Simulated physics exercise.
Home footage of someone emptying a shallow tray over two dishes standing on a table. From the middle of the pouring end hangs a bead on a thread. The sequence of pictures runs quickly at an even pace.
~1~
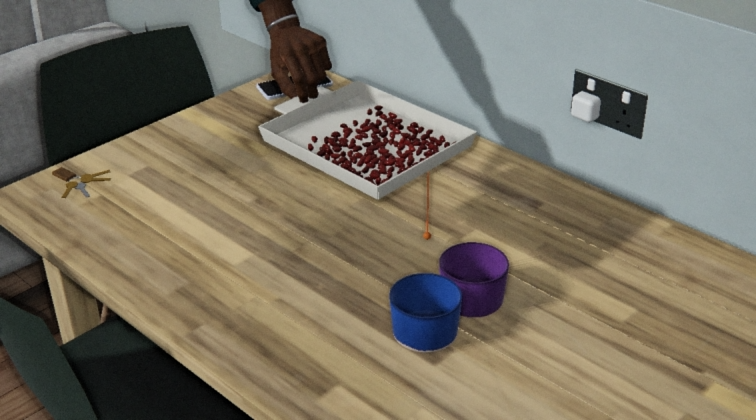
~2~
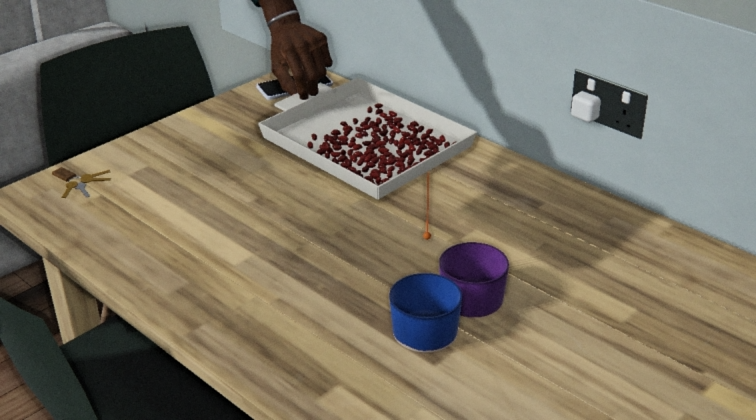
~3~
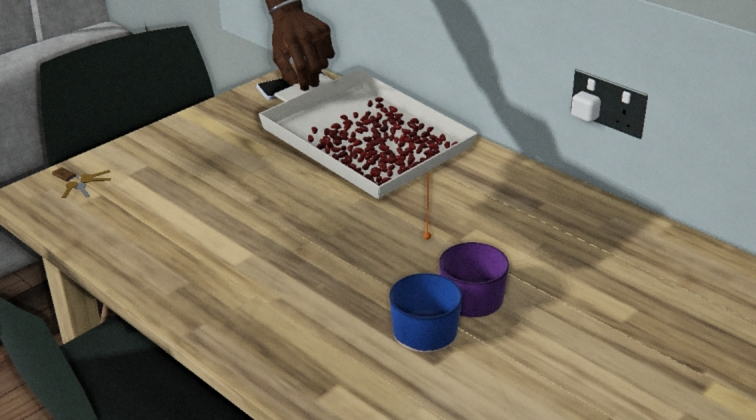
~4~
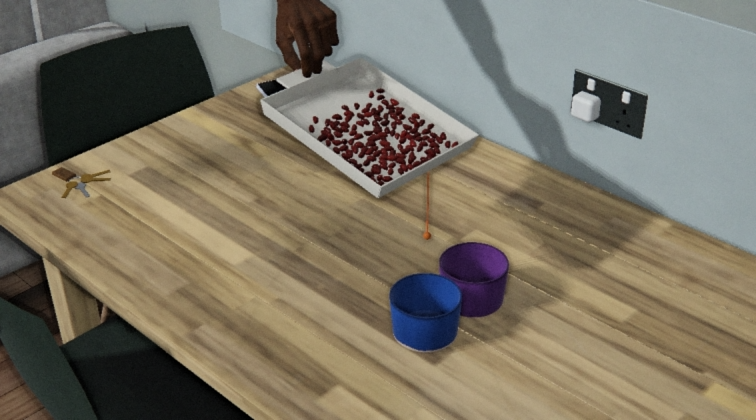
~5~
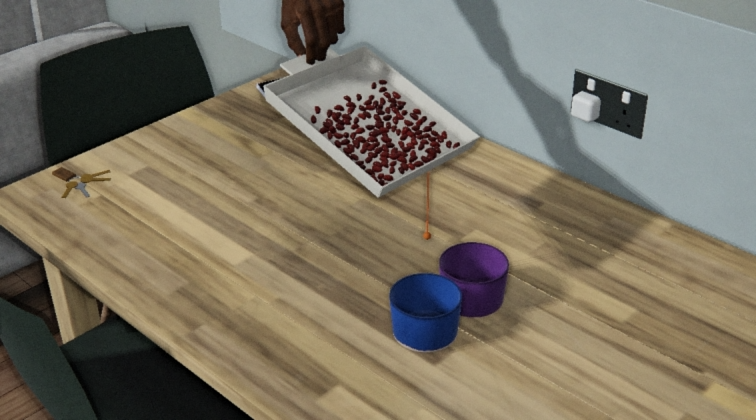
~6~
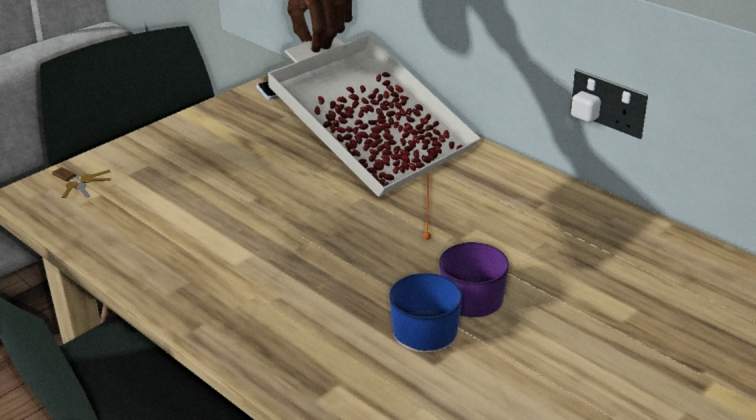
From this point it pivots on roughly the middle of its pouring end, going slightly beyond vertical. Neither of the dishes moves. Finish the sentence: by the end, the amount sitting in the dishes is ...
... between one and two thirds of what the tray held.
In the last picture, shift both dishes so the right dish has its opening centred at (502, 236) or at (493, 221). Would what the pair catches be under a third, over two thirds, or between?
Position 1 - over two thirds; position 2 - between a third and two thirds.
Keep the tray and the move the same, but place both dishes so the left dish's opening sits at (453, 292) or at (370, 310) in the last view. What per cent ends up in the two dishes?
First some 50, then 20 per cent.
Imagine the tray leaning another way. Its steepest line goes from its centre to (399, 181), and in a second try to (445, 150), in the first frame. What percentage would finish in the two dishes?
In turn some 40 and 20 per cent.
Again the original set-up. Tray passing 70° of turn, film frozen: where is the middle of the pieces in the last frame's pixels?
Somewhere about pixel (423, 136).
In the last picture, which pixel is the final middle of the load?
Last view, resting centre - approx. (479, 289).
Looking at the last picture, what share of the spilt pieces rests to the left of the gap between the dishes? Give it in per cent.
Left portion: Around 20 %.
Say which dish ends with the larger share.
The answer is the one at right.
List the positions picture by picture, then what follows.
The first picture shows corners of the pouring end (378, 184) and (471, 132), level; middle of the load (383, 149), kidney beans; left dish (452, 326); right dish (500, 292); bead on its thread (427, 236).
The second picture shows corners of the pouring end (378, 184) and (472, 132), level; middle of the load (383, 148).
The third picture shows corners of the pouring end (379, 184) and (473, 133), tipped barely, lowest at the right corner; middle of the load (383, 145).
The fourth picture shows corners of the pouring end (381, 184) and (474, 134), tipped a little, lowest at the right corner; middle of the load (384, 140).
The fifth picture shows corners of the pouring end (382, 184) and (475, 136), tipped clearly, lowest at the right corner; middle of the load (386, 136).
The sixth picture shows corners of the pouring end (384, 184) and (476, 137), tipped clearly, lowest at the right corner; middle of the load (388, 132), about a tenth on the move; left dish (452, 326); right dish (500, 292).
Just after the last frame, tray tipped steeply; every one on the tray.
A moment on, tray tipped past a quarter turn; roughly two thirds on the tray; just a few in the left dish; just a few outside both; roughly a third in the air.
Further on, tray tipped past a quarter turn; about a tenth in the left dish; roughly half in the right dish; roughly half outside both.
When it is over, tray tipped past a quarter turn; about a tenth in the left dish; roughly half in the right dish; roughly half outside both.
